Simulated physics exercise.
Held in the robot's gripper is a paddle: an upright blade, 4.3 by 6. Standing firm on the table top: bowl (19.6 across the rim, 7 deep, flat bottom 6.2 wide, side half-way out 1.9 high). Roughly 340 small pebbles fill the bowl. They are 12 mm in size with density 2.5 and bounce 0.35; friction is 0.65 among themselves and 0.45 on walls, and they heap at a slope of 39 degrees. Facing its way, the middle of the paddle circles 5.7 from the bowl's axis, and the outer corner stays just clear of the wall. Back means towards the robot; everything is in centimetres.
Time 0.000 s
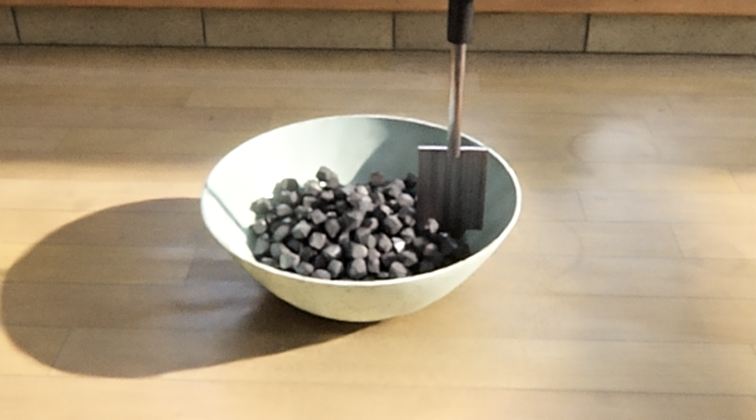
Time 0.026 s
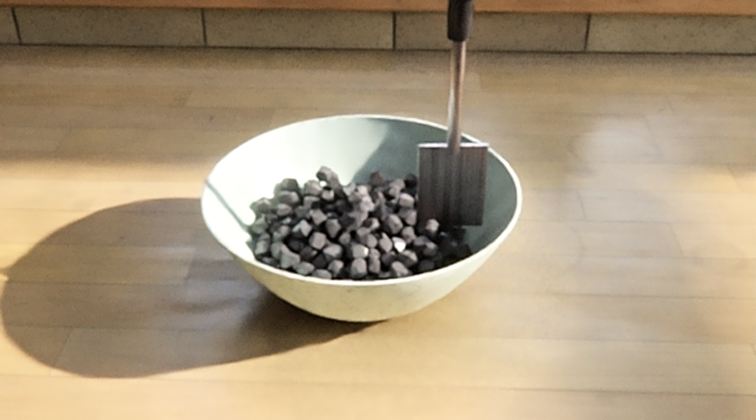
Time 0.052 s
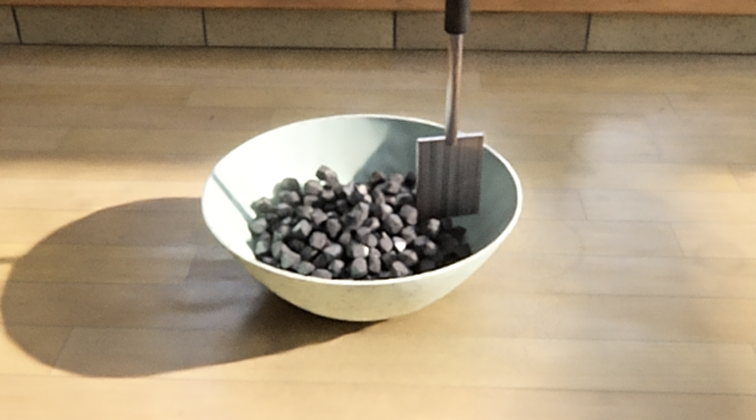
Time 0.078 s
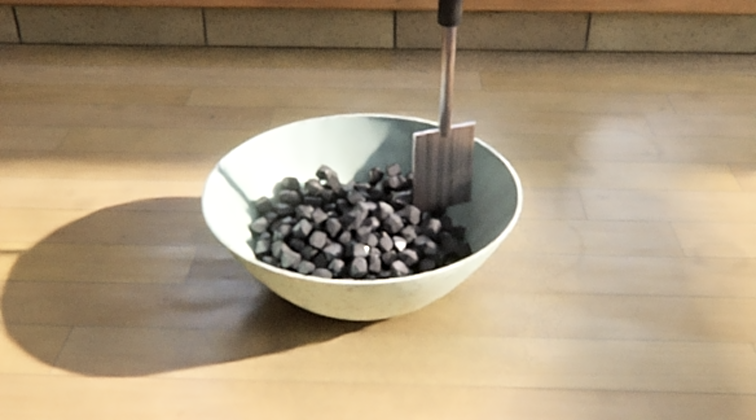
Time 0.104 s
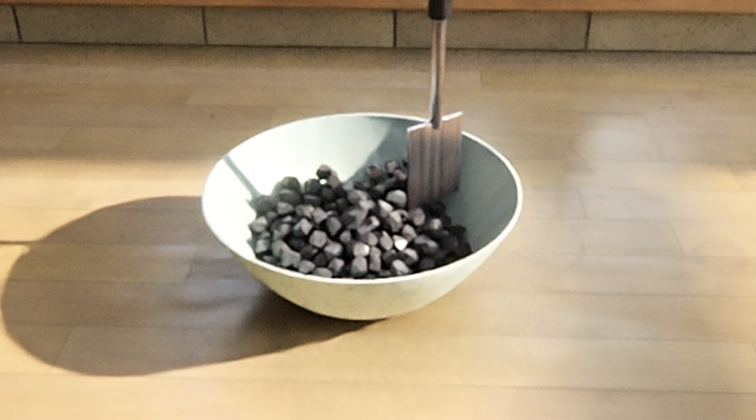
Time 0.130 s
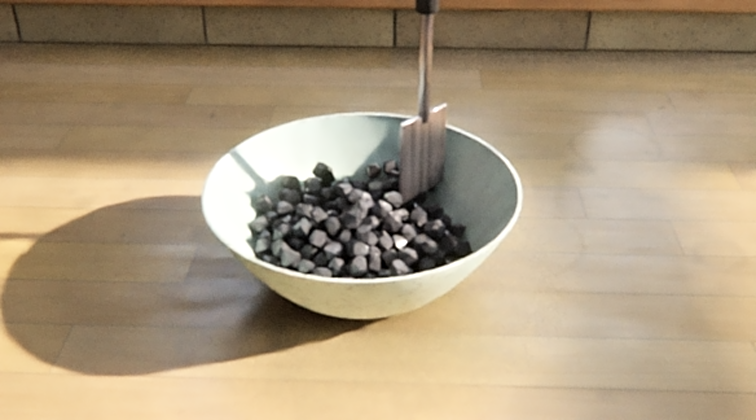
A flat metal paddle swept slowly around the inside of a pale bowl of dark pebbles, moving from the right side toward the back, while the pebbles shifted slightly and the bowl stayed put.
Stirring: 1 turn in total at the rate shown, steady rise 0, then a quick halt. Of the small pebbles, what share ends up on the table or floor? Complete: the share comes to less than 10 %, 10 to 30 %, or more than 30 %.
The share comes to less than 10 %.
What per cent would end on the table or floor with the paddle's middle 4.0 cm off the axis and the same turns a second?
Then about 10 per cent.
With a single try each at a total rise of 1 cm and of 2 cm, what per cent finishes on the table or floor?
Near 5 in a hundred, then near 0 in a hundred.
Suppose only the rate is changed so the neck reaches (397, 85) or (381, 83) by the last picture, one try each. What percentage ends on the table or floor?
Around 10 and 15 per cent respectively.
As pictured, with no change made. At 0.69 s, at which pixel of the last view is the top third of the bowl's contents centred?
Near (411, 245).
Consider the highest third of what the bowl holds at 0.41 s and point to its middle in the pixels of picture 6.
I'd point to somewhere close to (328, 231).
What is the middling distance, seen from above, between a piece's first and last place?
Some 1 centimetres or so.
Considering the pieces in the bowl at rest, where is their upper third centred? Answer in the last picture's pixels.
The centre is near pixel (404, 206).
After 0.41 s, 169° round, highest piece 8 above the table; 345 in the bowl.
After 0.69 s, 291° round, highest piece 8 above the table; 341 in the bowl, 2 on the table or floor, 2 in flight or on the tool.
After 1.03 s, 0° round, highest piece 8 above the table; 339 in the bowl, 6 on the table or floor.
After 1.73 s, 0° round, highest piece 8 above the table; 339 in the bowl, 6 on the table or floor.
In the end, 339 in the bowl, 6 on the table or floor. That is 2 % on the table or floor.
